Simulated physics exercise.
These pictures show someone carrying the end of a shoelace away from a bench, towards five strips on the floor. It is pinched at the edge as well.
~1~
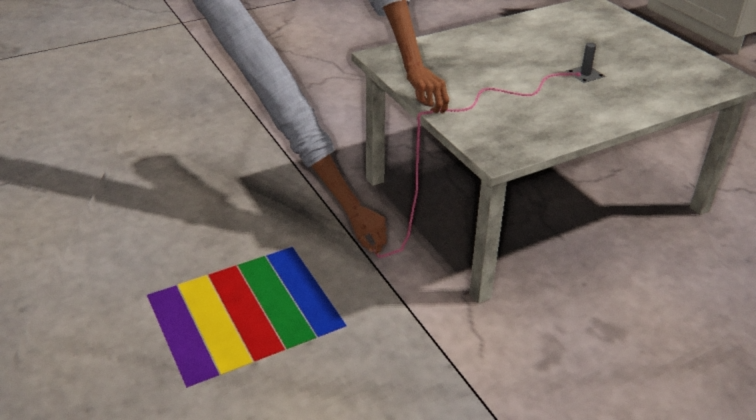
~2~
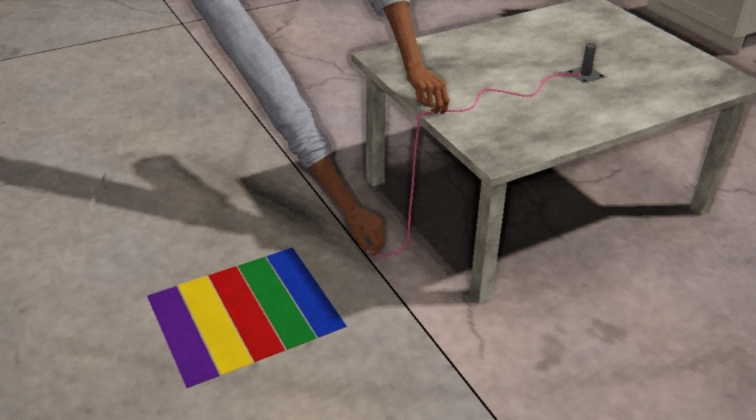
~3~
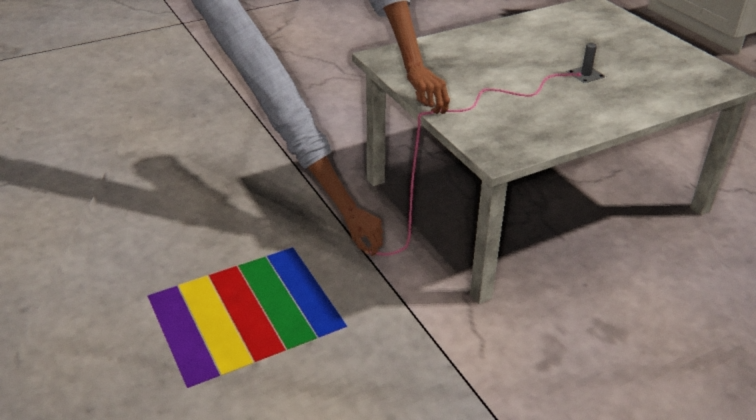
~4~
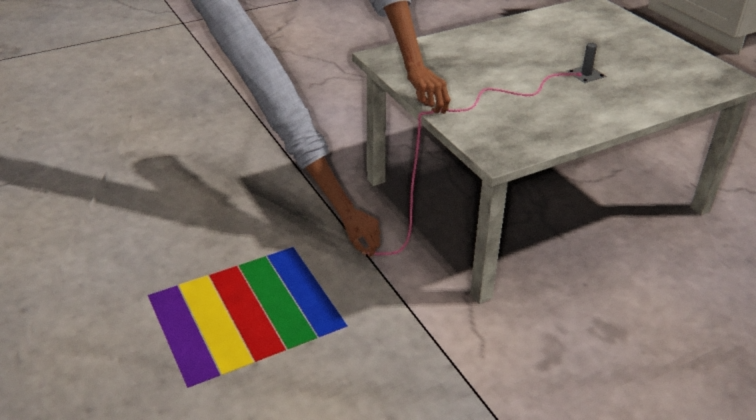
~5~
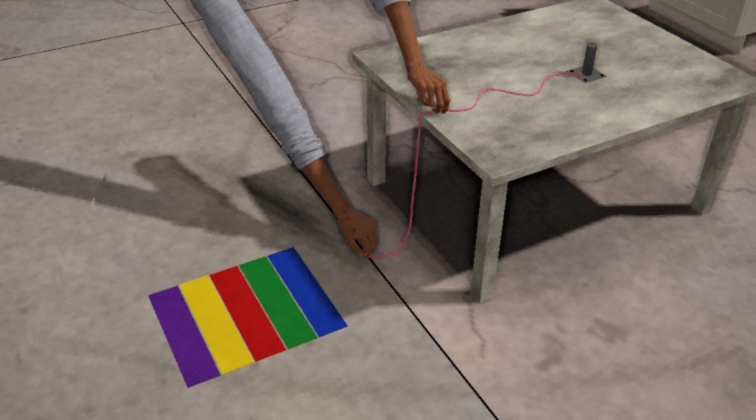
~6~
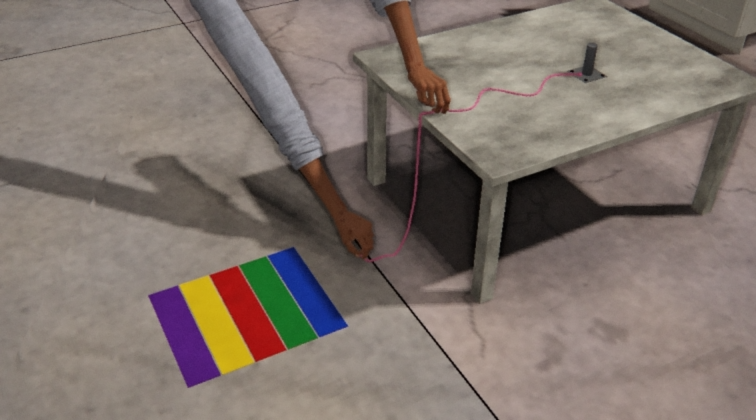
A hand drew the end of a pink string slightly left and down, away from a table and toward five coloured strips on the floor, while another hand pinched the string at the table's edge.
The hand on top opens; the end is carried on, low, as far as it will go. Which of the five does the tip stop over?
It halts on the red strip.
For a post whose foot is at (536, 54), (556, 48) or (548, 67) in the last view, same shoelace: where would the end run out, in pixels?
The places are (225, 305), (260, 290) and (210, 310).
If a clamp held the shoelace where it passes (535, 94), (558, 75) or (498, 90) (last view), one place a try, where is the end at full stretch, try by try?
Try by try, around (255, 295), (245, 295) and (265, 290).
Soon after, end near (300, 277); over blue.
After that, end near (263, 290); over green.
At the stop, end near (241, 298); over red. Over red.
